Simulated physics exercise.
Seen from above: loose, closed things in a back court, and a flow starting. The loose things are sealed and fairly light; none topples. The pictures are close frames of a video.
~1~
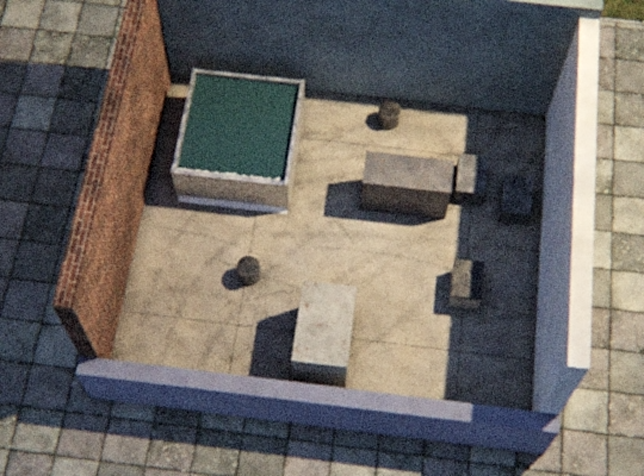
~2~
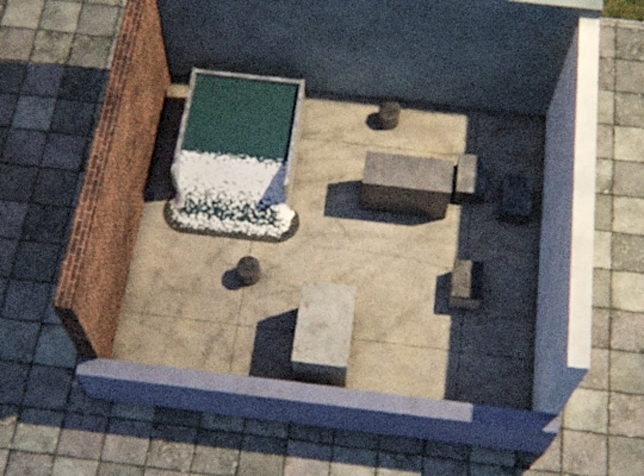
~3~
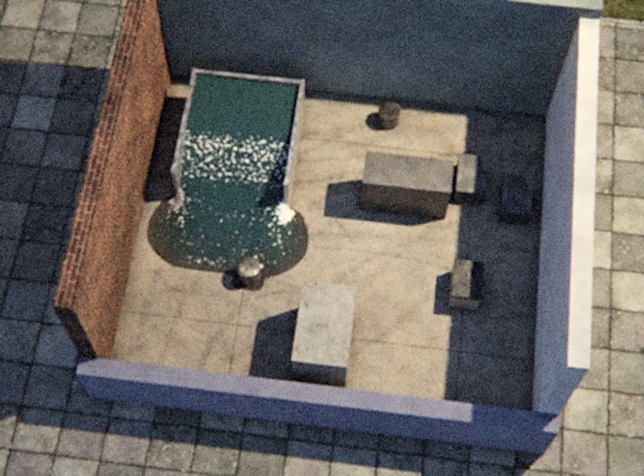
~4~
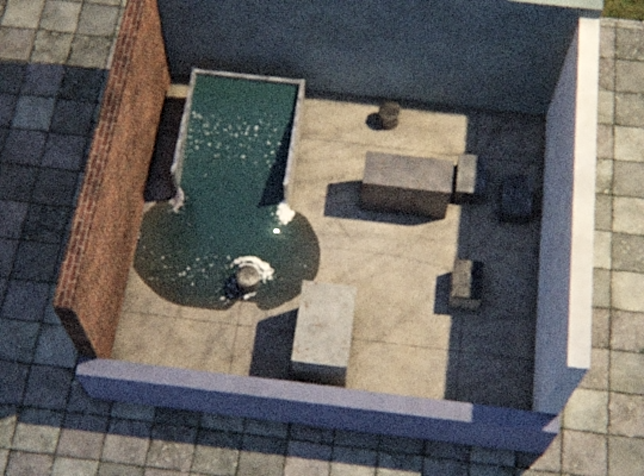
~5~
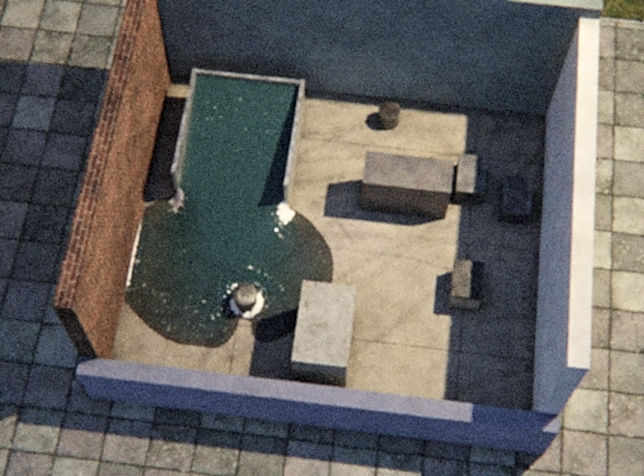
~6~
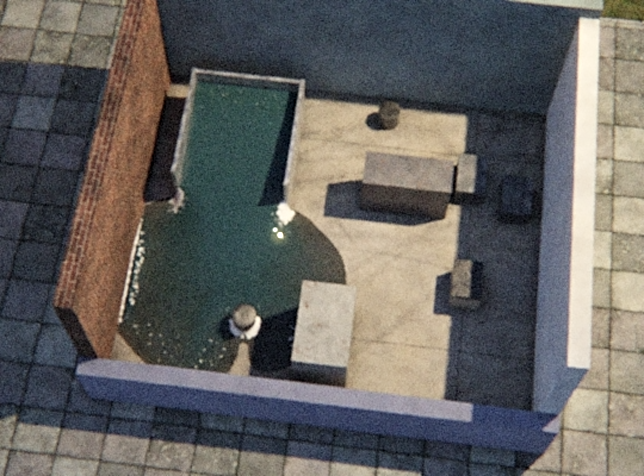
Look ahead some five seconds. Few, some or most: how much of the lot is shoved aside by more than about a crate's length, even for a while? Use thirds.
Share: Less than a third.
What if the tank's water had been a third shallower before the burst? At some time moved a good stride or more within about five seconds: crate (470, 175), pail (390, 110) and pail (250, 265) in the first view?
In turn: No, under that, yes.
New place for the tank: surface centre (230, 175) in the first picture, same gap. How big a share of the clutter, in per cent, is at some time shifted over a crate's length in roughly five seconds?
Close to 20 %.
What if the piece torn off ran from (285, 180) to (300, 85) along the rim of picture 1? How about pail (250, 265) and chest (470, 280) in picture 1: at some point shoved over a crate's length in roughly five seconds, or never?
One after the other: No, that far or more.
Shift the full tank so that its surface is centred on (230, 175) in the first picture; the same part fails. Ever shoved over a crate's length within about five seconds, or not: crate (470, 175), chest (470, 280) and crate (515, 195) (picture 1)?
One after the other: Not that far, short of that, under that.
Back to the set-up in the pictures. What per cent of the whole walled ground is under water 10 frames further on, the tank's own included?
About 50 per cent.
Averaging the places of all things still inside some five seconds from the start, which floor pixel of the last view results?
At about (428, 194).
A moment on, 1 of 5 are well off their spots; 0 afloat.
Next, 1 of 5 are well off their spots; 1 afloat.
Later, 1 of 5 are well off their spots; 1 afloat.
In the end, 1 of 5 are well off their spots, and 1 have been at some point; 2 afloat.
